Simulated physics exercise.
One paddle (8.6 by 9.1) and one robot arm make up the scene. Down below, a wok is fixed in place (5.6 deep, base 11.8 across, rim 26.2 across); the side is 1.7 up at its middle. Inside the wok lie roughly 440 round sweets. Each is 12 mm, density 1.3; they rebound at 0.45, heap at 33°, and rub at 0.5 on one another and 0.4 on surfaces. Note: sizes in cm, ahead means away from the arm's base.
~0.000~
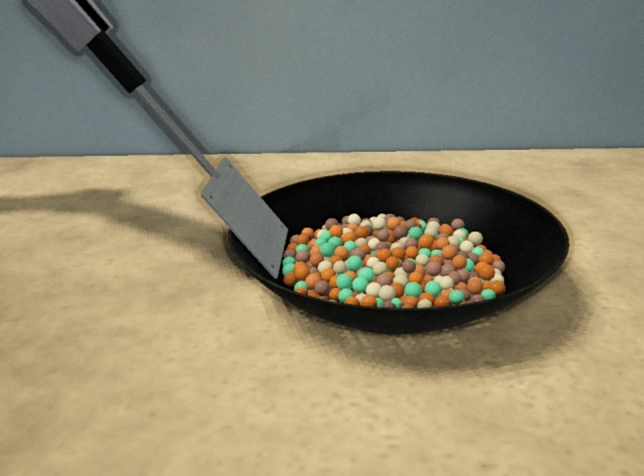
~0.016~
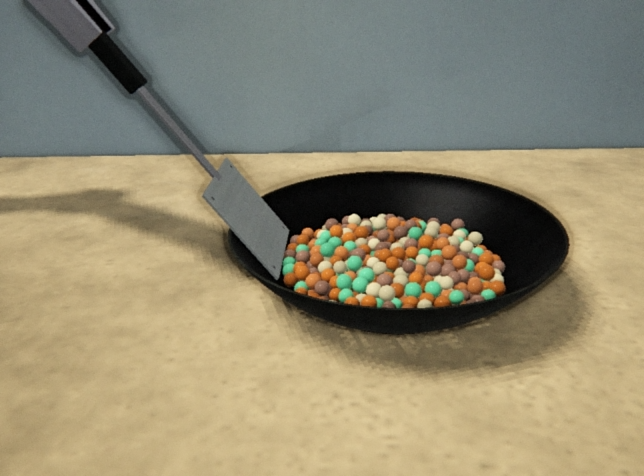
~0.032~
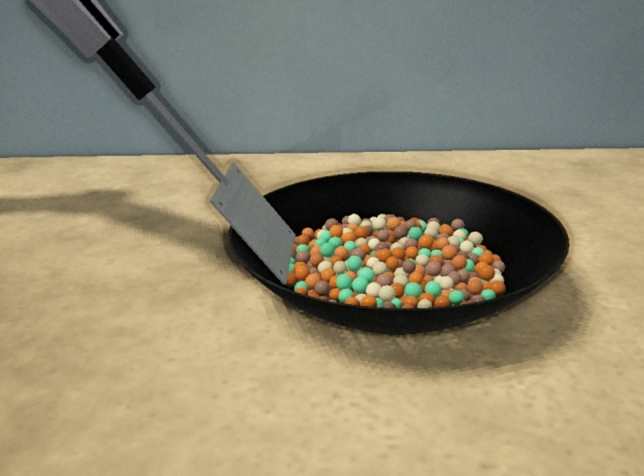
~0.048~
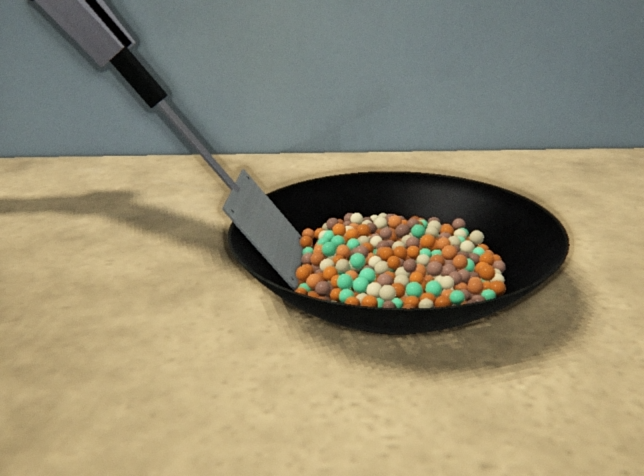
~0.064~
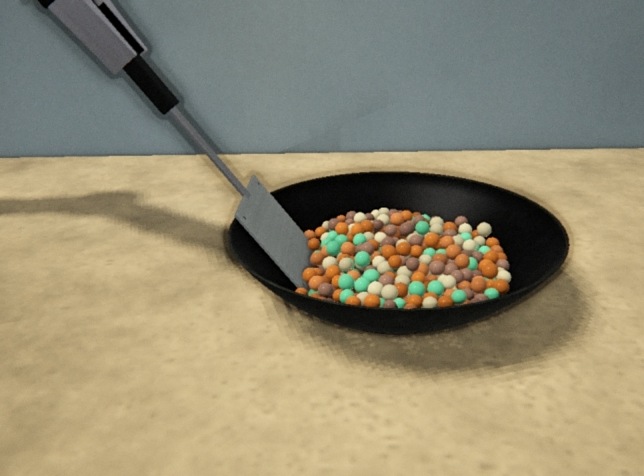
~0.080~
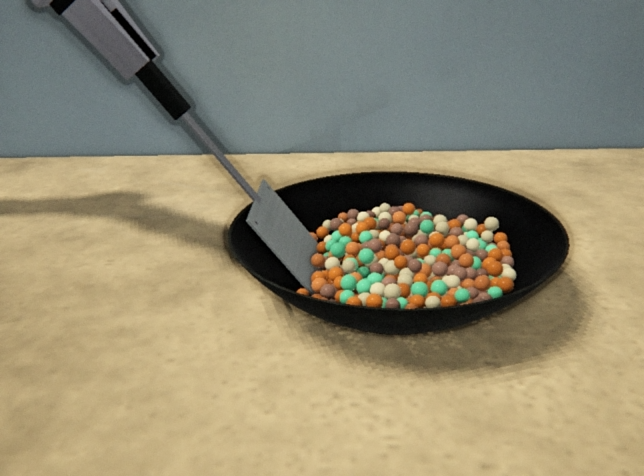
At first, a robot arm holds a flat metal paddle at the left inside edge of a black wok filled with small orange, green, cream and brown balls. The paddle then slides slowly right and slightly down into the pile, and the balls shift a little to the right.
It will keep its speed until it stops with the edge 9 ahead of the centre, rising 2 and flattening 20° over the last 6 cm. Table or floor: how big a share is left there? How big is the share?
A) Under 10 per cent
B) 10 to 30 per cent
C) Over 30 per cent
Answer: B.
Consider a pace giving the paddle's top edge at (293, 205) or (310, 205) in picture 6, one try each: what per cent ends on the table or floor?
That comes to about 40 and about 45 percent, in that order.
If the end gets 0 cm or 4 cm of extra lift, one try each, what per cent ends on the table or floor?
Roughly 15 per cent, then 25 per cent.
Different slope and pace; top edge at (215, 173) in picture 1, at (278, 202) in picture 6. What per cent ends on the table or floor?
It comes to something like 40 %, give or take.
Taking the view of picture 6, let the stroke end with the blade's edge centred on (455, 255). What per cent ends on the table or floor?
Close to 0 per cent finishes on the table or floor.
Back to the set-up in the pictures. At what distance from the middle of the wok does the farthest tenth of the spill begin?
30 cm.
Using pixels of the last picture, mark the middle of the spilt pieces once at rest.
In the last view, it's around (626, 279).
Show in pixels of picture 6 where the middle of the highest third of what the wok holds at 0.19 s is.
Roughly pixel (455, 243).
After 0.19 s, sloping 54°, highest piece 5 above the table; 443 in the wok.
After 0.29 s, sloping 47°, highest piece 7 above the table; 443 in the wok.
After 0.54 s, sloping 34°, highest piece 8 above the table; 351 in the wok, 79 on the table or floor, 13 on the blade or in flight.
After 1.59 s, sloping 34°, highest piece 7 above the table; 349 in the wok, 94 on the table or floor.
At rest, 349 in the wok, 94 on the table or floor. That is 21 % on the table or floor.
